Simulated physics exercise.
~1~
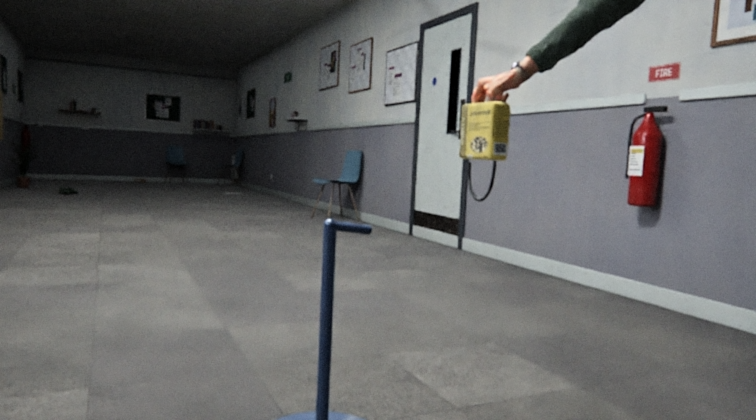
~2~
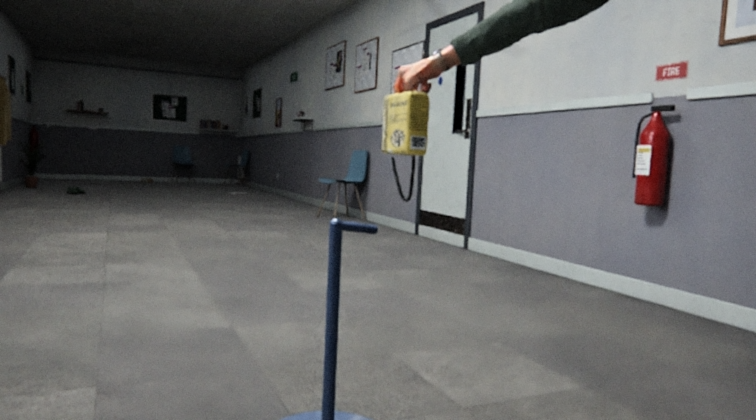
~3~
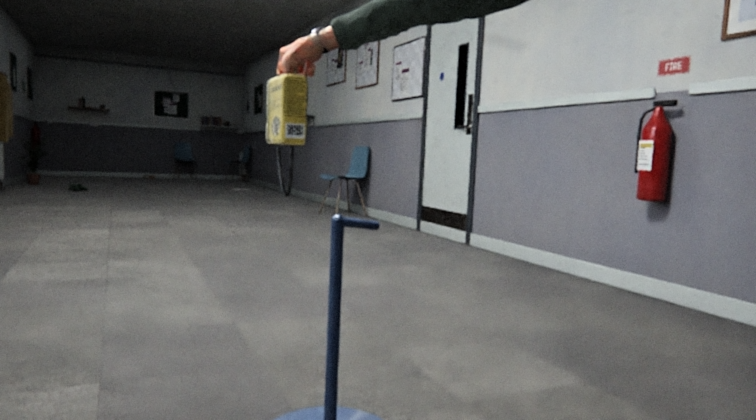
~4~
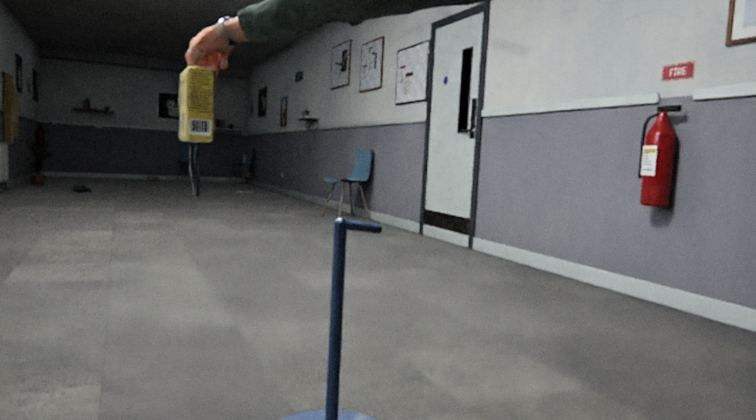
A yellow pouch with a dark loop hanging beneath it, held from above by a hand, moves left across a long grey room, passes over a short blue post with a bar at its top without catching, and ends up clear on the left, still held upright.
